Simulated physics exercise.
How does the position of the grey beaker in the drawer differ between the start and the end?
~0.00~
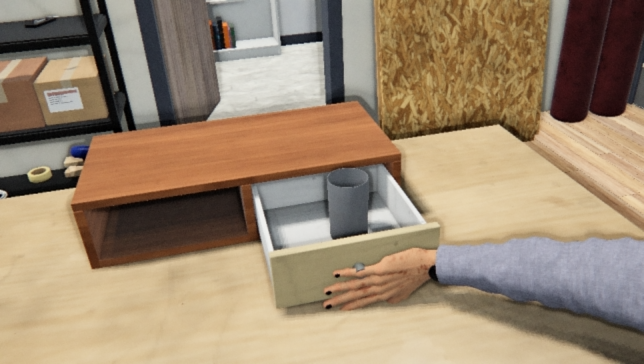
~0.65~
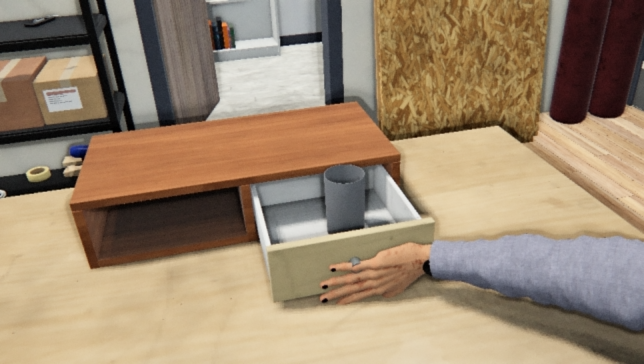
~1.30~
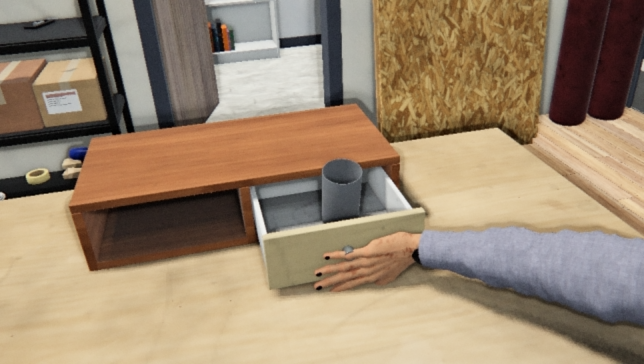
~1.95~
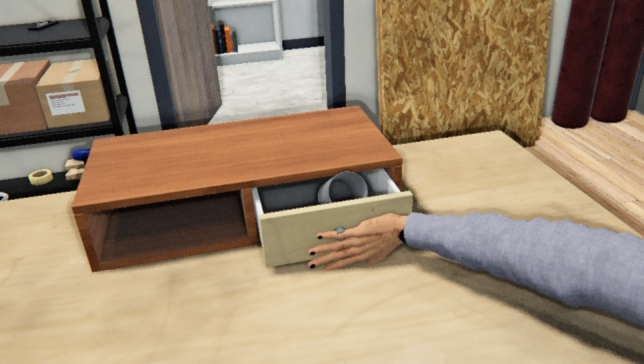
At the start the grey beaker stands upright in the drawer, and by the end it is leaning over.
